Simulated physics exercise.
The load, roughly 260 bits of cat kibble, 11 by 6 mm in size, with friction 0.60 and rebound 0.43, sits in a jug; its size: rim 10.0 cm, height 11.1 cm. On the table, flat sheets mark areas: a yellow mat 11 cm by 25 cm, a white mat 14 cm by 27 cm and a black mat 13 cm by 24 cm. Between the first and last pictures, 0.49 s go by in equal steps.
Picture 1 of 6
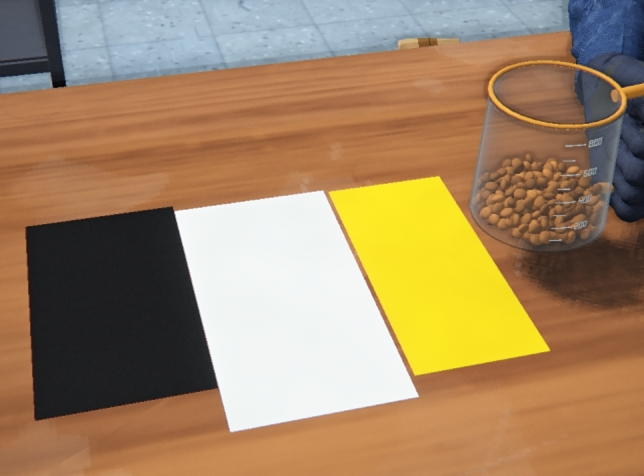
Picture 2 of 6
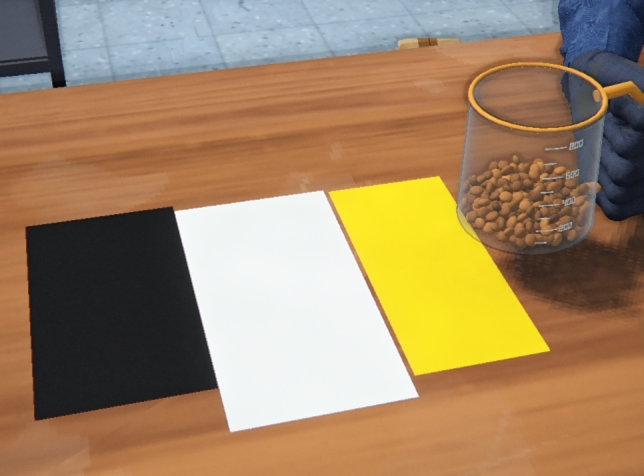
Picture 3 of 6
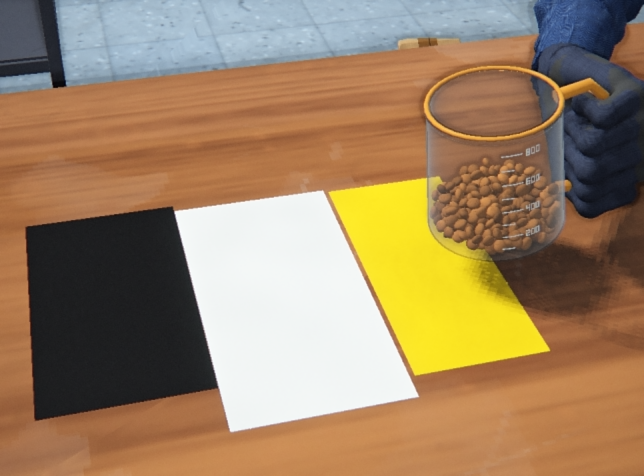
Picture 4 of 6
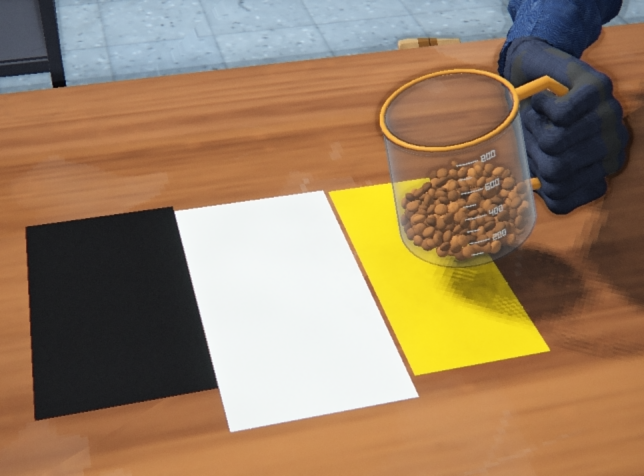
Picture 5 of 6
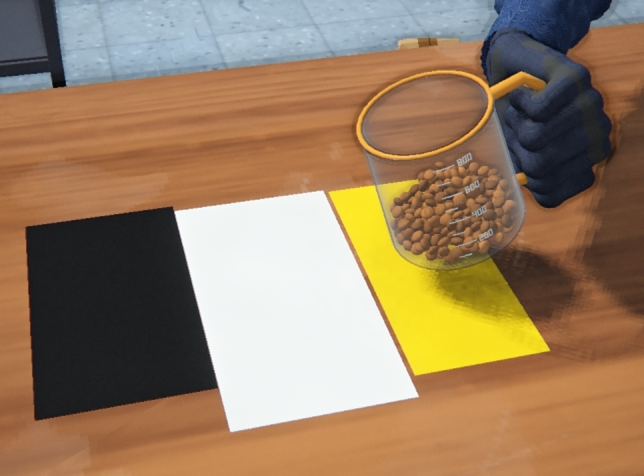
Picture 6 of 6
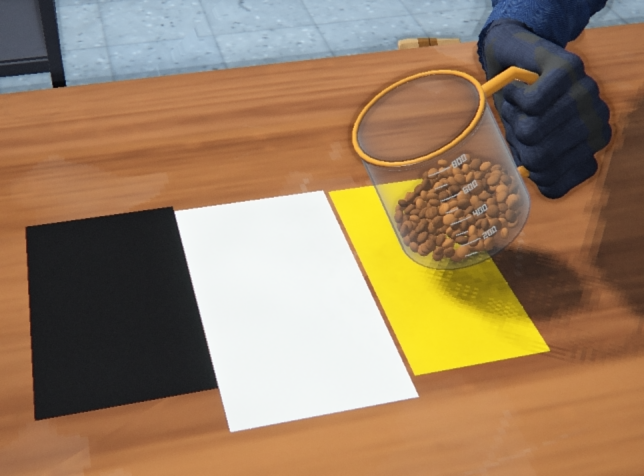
A wooden tabletop is seen from above at an angle by a still camera, with pale blue floor tiles behind it. A black mat lies at left, a white one in the middle and a yellow one at right, near a clear, orange-rimmed jug partly filled with brown kibble. A dark-gloved hand carries the jug leftward over the yellow mat, tilting it gradually to the left.
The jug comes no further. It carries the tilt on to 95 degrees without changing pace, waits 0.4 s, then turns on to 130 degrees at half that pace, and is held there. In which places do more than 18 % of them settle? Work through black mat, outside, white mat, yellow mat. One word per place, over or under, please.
Black mat under, outside under, white mat over, yellow mat over.
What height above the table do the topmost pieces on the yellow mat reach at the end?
Around 3.0 cm above the table.
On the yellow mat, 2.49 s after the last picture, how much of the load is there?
It comes to near 0 in a hundred.
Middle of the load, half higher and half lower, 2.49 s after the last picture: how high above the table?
Roughly 8 cm.
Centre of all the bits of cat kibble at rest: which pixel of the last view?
I'd put the centre roughly at pixel (383, 273).
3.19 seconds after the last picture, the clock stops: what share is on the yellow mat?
Roughly 65 percent.
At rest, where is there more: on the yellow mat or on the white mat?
On the yellow mat.
Then, 0.96 s after the last picture, tilt 79 degrees; jug 100 %; middle of all pieces on or above the table near (475, 193).
Then, 1.75 s after the last picture, tilt 96 degrees; jug 100 %; middle of all pieces on or above the table near (473, 193).
Then, 2.49 s after the last picture, tilt 116 degrees; jug 100 %; middle of all pieces on or above the table near (467, 192).
Then, 3.19 s after the last picture, tilt 130 degrees; white mat 30 %, yellow mat 65 %, jug 5 %; middle of all pieces on or above the table near (381, 269).
In the end, white mat 30 %, black mat 0 %, outside 0 %, yellow mat 65 %, jug 0 %.
